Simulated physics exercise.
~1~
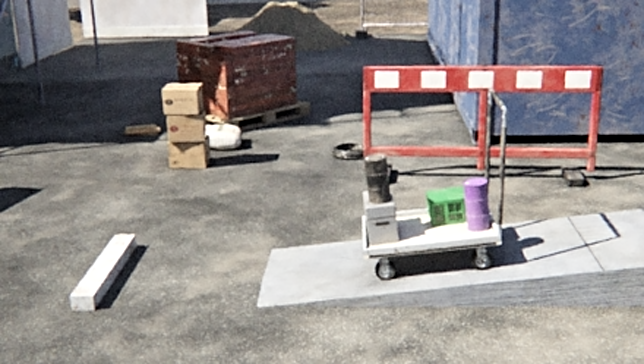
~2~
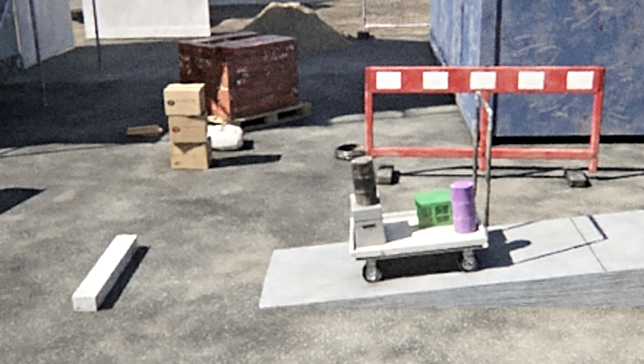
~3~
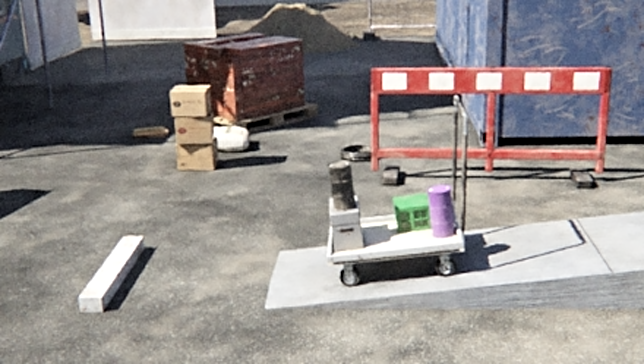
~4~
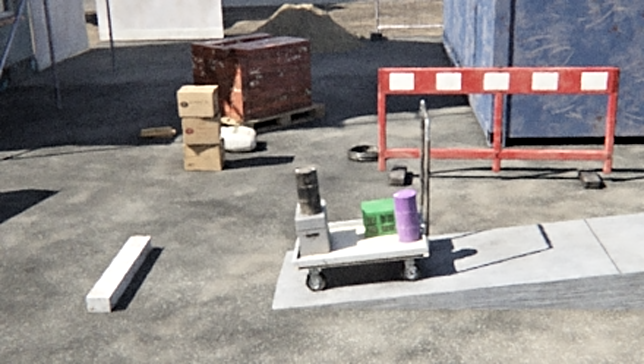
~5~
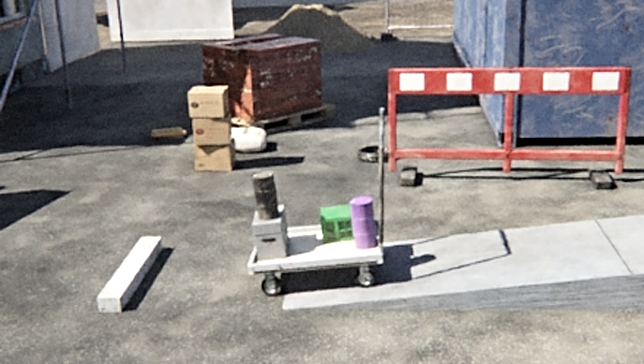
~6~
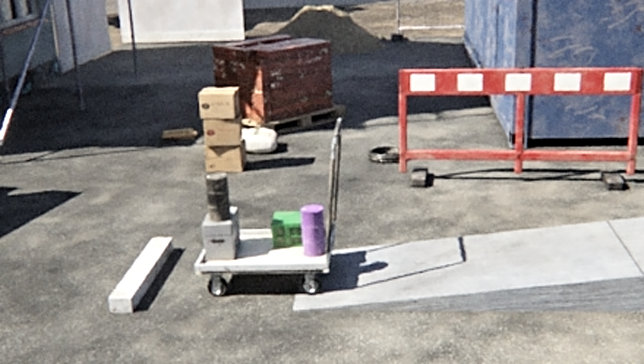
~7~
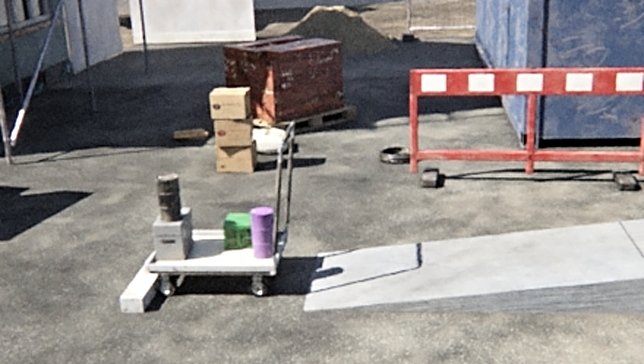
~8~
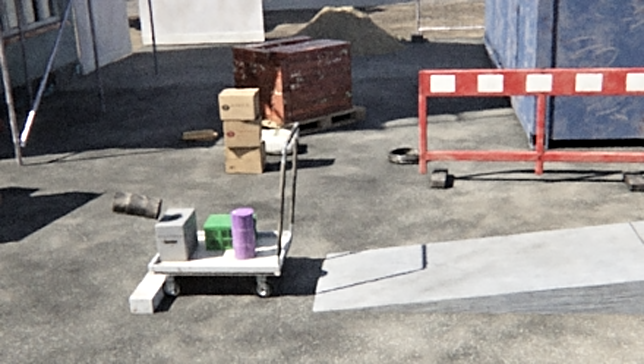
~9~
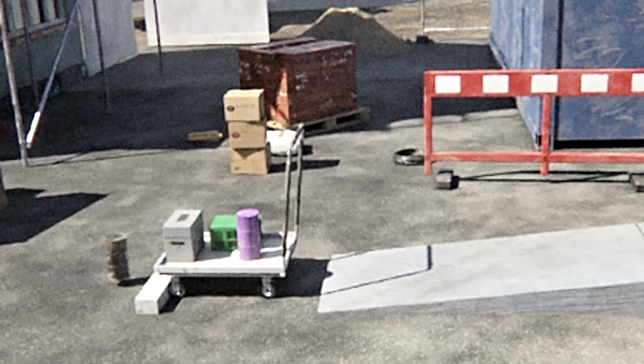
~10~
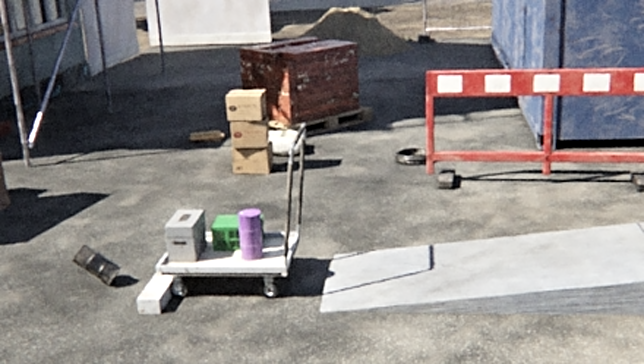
Loaded trolley rolling left down a ramp and stopping against a kerb, its black canister tumbling off while the other items stay aboard.
